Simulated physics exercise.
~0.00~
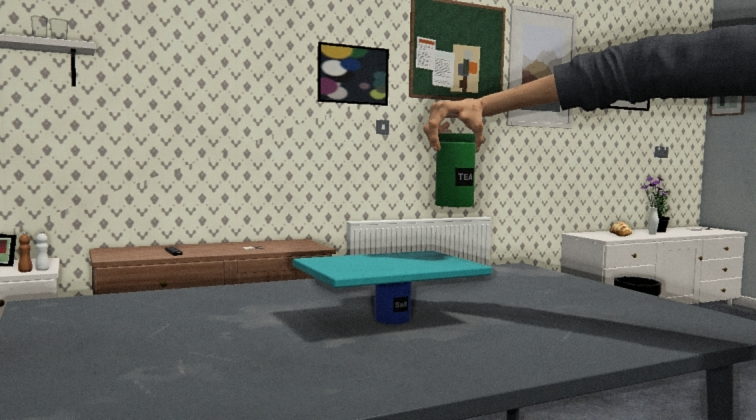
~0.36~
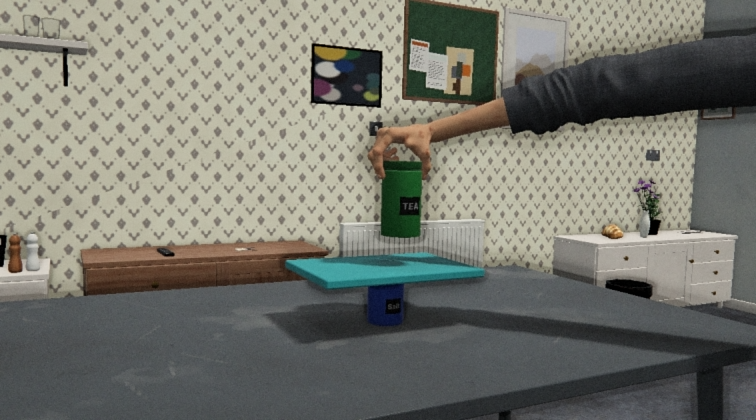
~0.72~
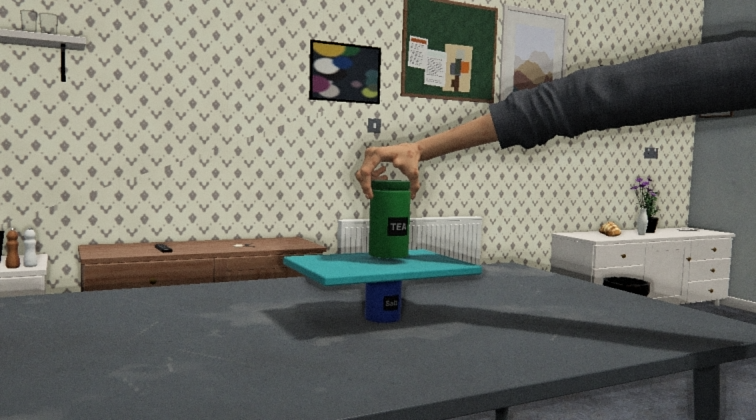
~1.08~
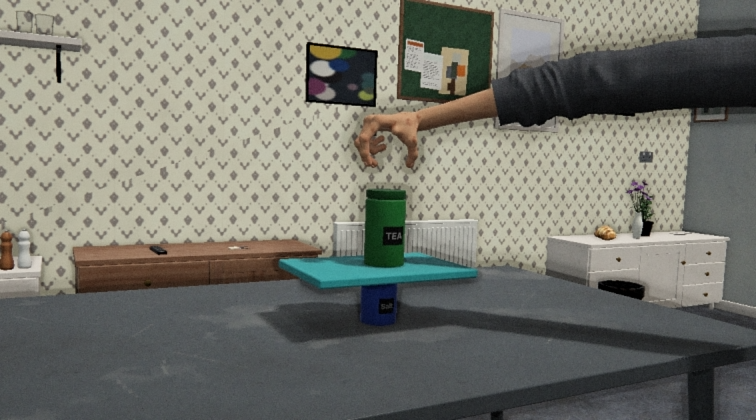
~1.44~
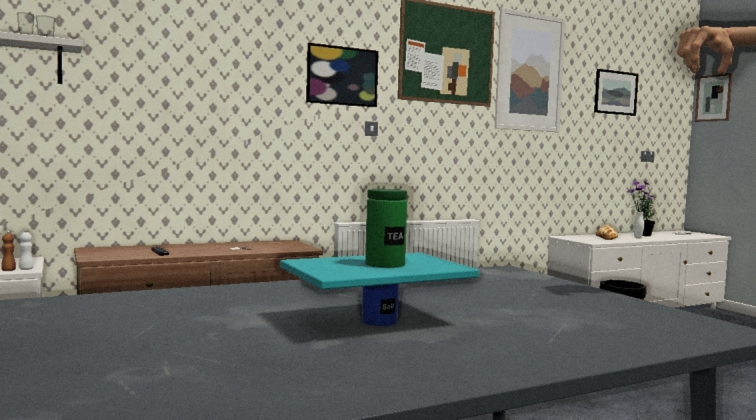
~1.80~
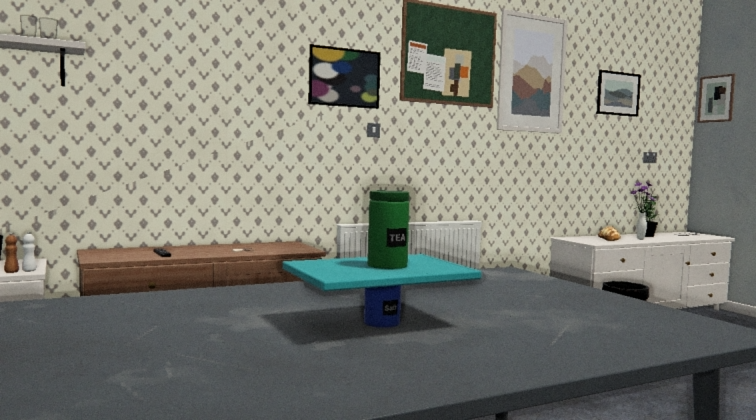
A green jar labelled as tea hangs from a hand reaching in from the right, above a dark grey table in a patterned-wallpaper room, seen from the table's near side by a slightly swaying camera. Near the middle of the table, a flat turquoise board rests on a small blue jar, with wooden drawers and a white cabinet behind. The hand carries the green jar left and down, then sets it upright on the board above the blue jar. The fingers let go, and the hand draws back to the right and out of view. The green jar stays standing, and the stack holds still.
